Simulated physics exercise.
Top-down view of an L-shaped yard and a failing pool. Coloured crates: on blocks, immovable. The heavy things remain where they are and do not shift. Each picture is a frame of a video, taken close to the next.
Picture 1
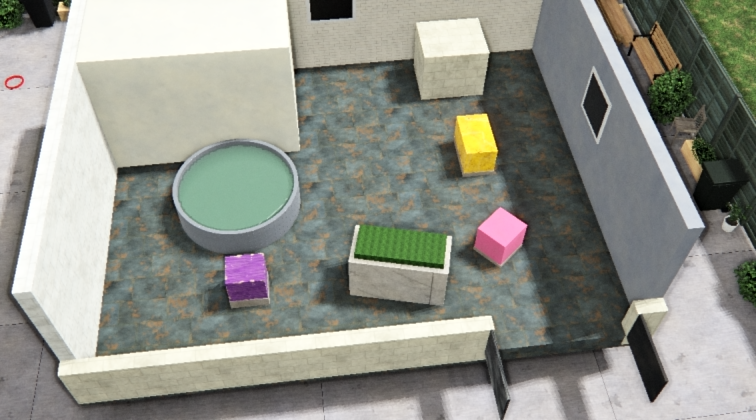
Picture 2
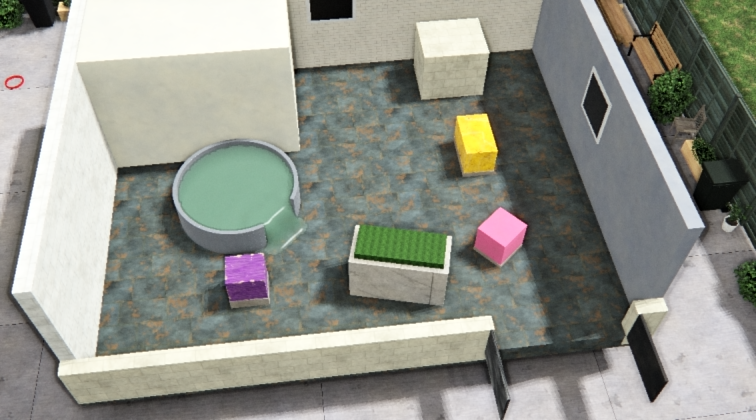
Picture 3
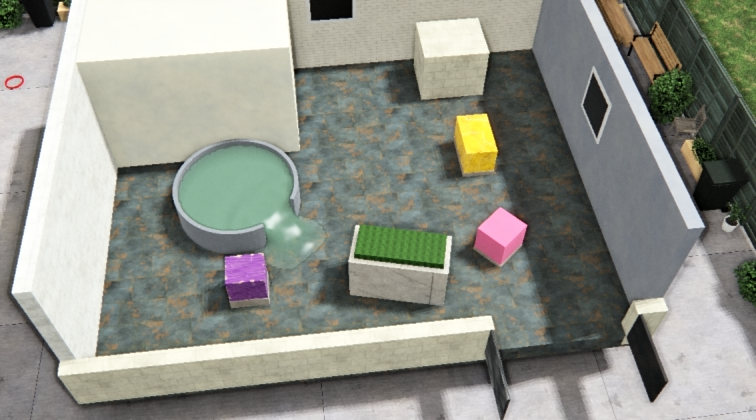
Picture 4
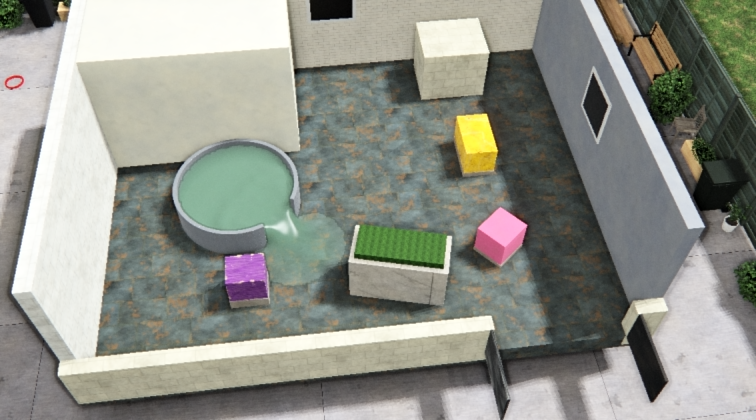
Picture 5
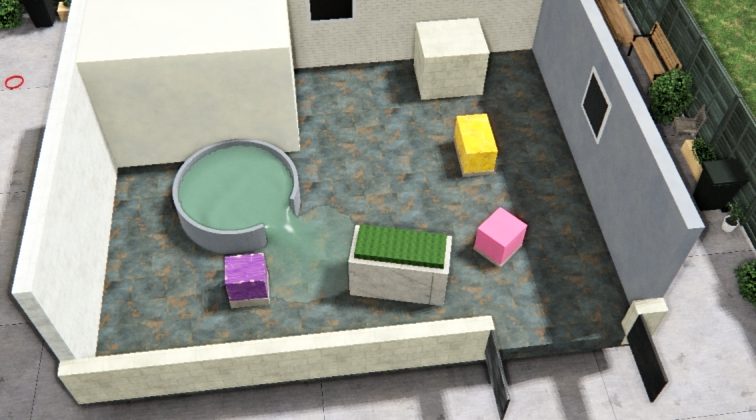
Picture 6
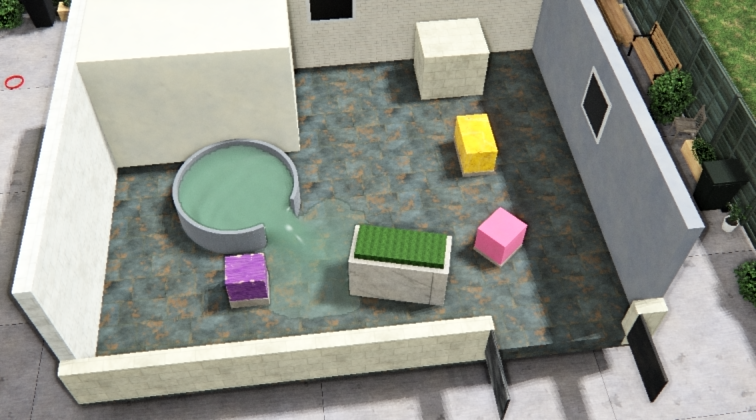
Water pours from a gap that opens in the lower right side of a round grey pool of green water, in a walled yard seen from high above by a still camera. A purple crate sits just below the pool, a grass-topped planter right of it, pink and yellow crates farther right, and a pale block behind. The water spreads over the mottled floor toward the planter, thinning as it widens, while the crates stay still.
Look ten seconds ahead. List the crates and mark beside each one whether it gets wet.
Pink crate - gets wet; yellow crate - stays dry; purple crate - stays dry.
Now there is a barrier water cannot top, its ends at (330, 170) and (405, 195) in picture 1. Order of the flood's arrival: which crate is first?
That would be the purple crate.
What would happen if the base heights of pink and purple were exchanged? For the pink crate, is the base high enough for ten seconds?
In that case the pink comes through fine.
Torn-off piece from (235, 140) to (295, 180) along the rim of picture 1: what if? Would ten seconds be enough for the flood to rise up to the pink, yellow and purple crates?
Then the pink crate gets flooded, the yellow crate gets flooded and the purple crate is untouched.
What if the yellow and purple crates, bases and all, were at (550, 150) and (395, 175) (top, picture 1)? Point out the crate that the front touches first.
Answer: The purple one.
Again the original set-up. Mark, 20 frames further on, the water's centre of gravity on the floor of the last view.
(301, 243).
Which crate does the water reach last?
The answer here is the crate marked yellow.
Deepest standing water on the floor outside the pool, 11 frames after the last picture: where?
Roughly (332, 344).
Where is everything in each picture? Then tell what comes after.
In the first picture, the pool at (236, 187) is whole and still.
In the second picture, water pours out at (281, 227) and has run to (268, 251).
In the third picture, water pours out at (281, 228) and has run to (322, 238).
In the fourth picture, water pours out at (281, 228) and has run to (337, 258).
In the fifth picture, the front is at a hidden place, out from the gap at (281, 227).
In the sixth picture, water pours out at (281, 227) and has run to (353, 307).
A moment on, water covers 15 % of the floor; the pink crate not reached, the yellow crate not reached, the purple crate water round its plinth.
Next, water covers 20 % of the floor; the pink crate water round its plinth, the yellow crate not reached, the purple crate water round its plinth.
Then, water covers 40 % of the floor; the pink crate water round its plinth, the yellow crate water round its plinth, the purple crate water round its plinth.
Later, water covers 60 % of the floor; the pink crate water round its plinth, the yellow crate water round its plinth, the purple crate water round its plinth.
In the end, water covers 75 % of the floor; the pink crate was topped, the yellow crate stayed above the water, the purple crate stayed above the water.
